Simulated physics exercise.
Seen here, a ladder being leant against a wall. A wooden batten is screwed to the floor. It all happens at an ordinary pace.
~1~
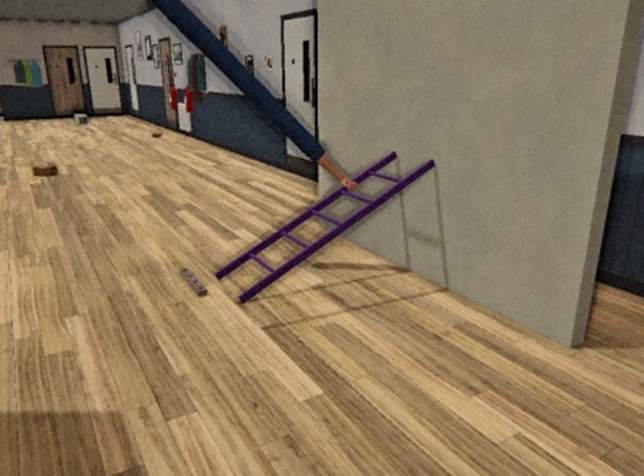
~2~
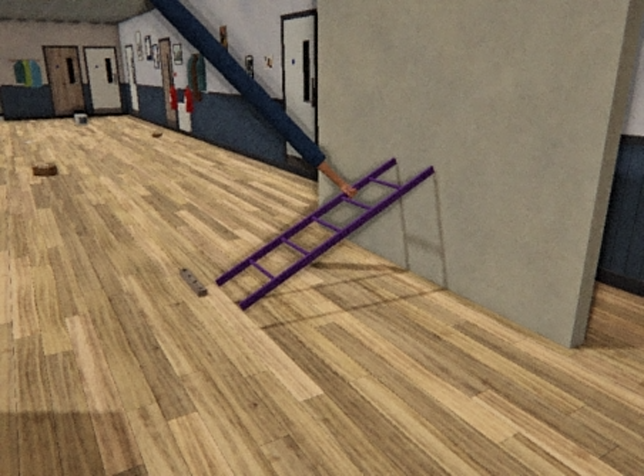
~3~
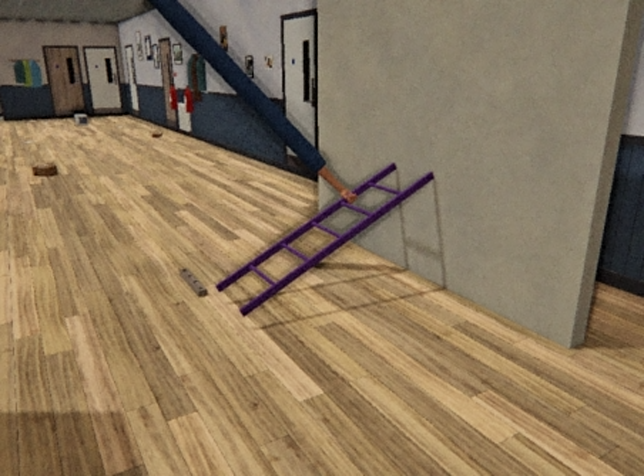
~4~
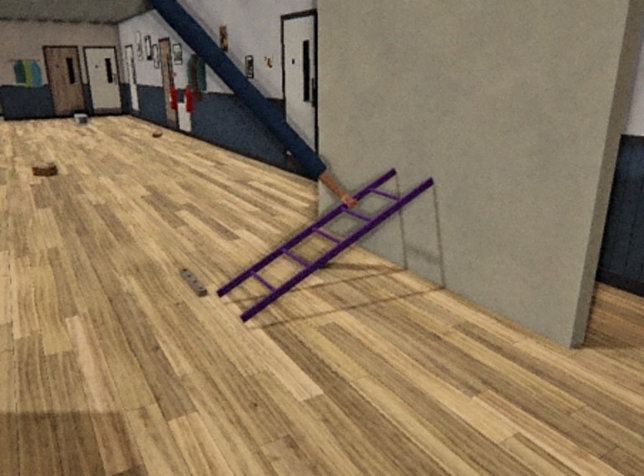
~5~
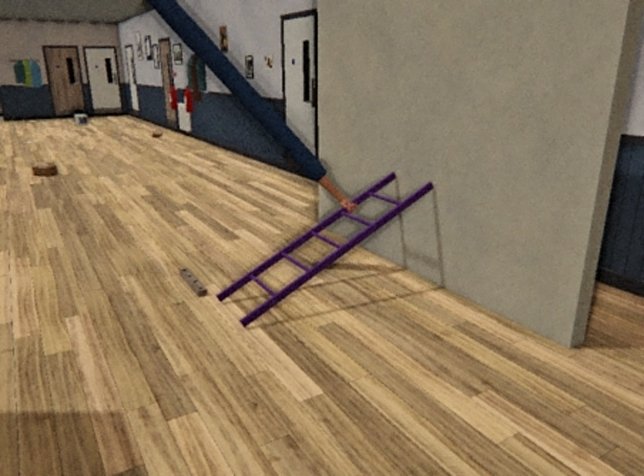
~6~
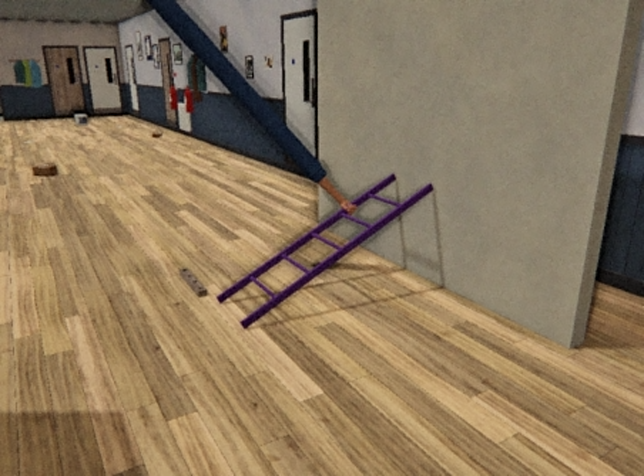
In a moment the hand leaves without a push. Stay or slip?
As it turns out, the purple ladder slips down.
Then, 0.36 s on from there, purple ladder turned 17° from its first pose near (320, 274).
In the end, the purple ladder gives way at the feet, near (316, 290).
